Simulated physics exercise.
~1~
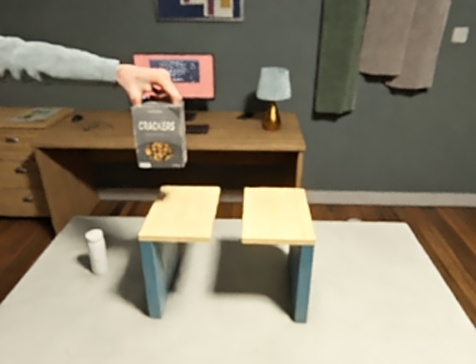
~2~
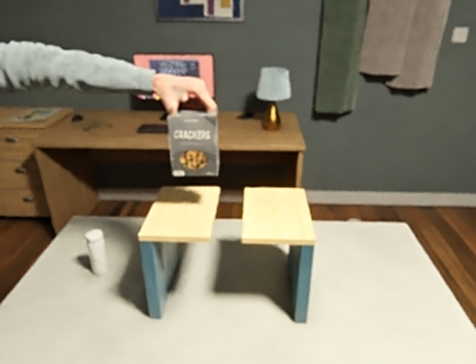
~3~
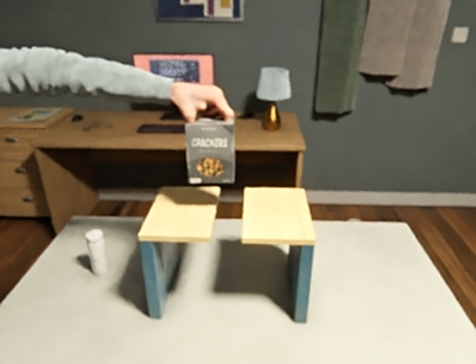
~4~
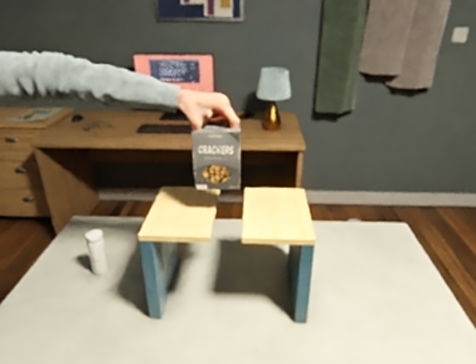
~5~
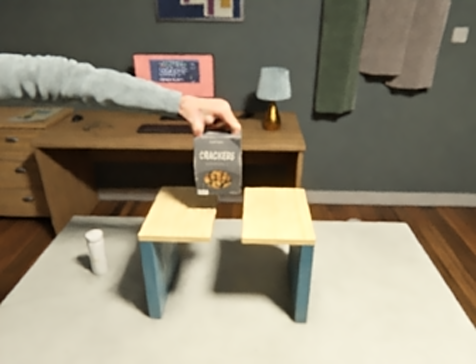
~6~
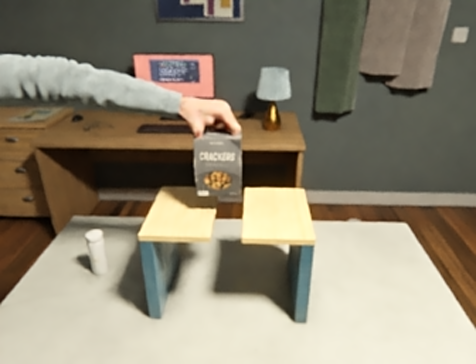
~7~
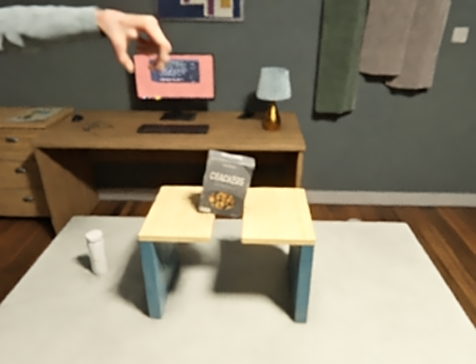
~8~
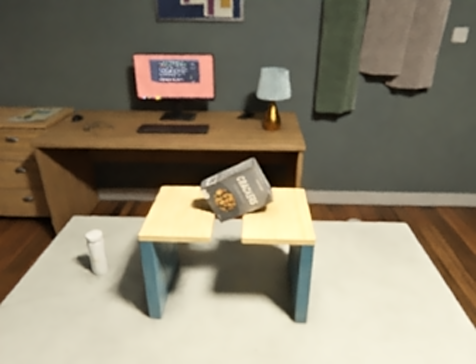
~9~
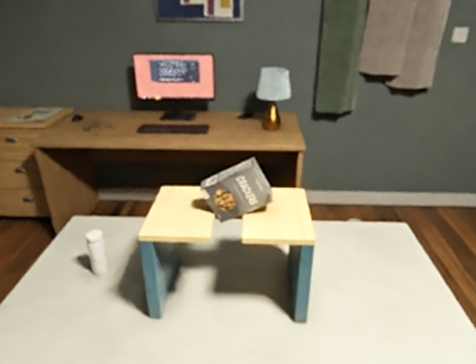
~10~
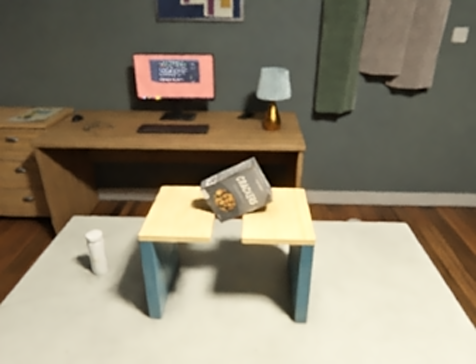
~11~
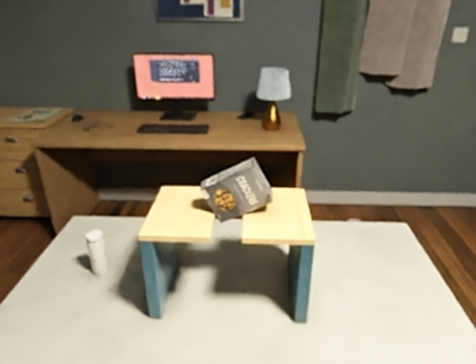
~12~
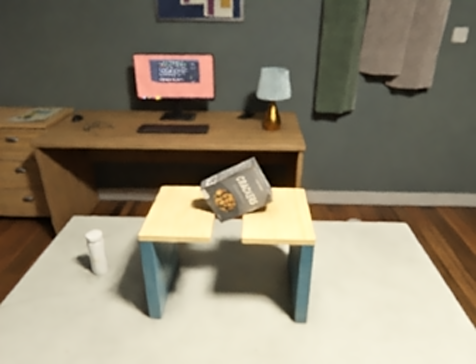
Grey cracker packet lowered by a hand over a gapped wooden stand, released, tipping right and settling tilted across the gap.
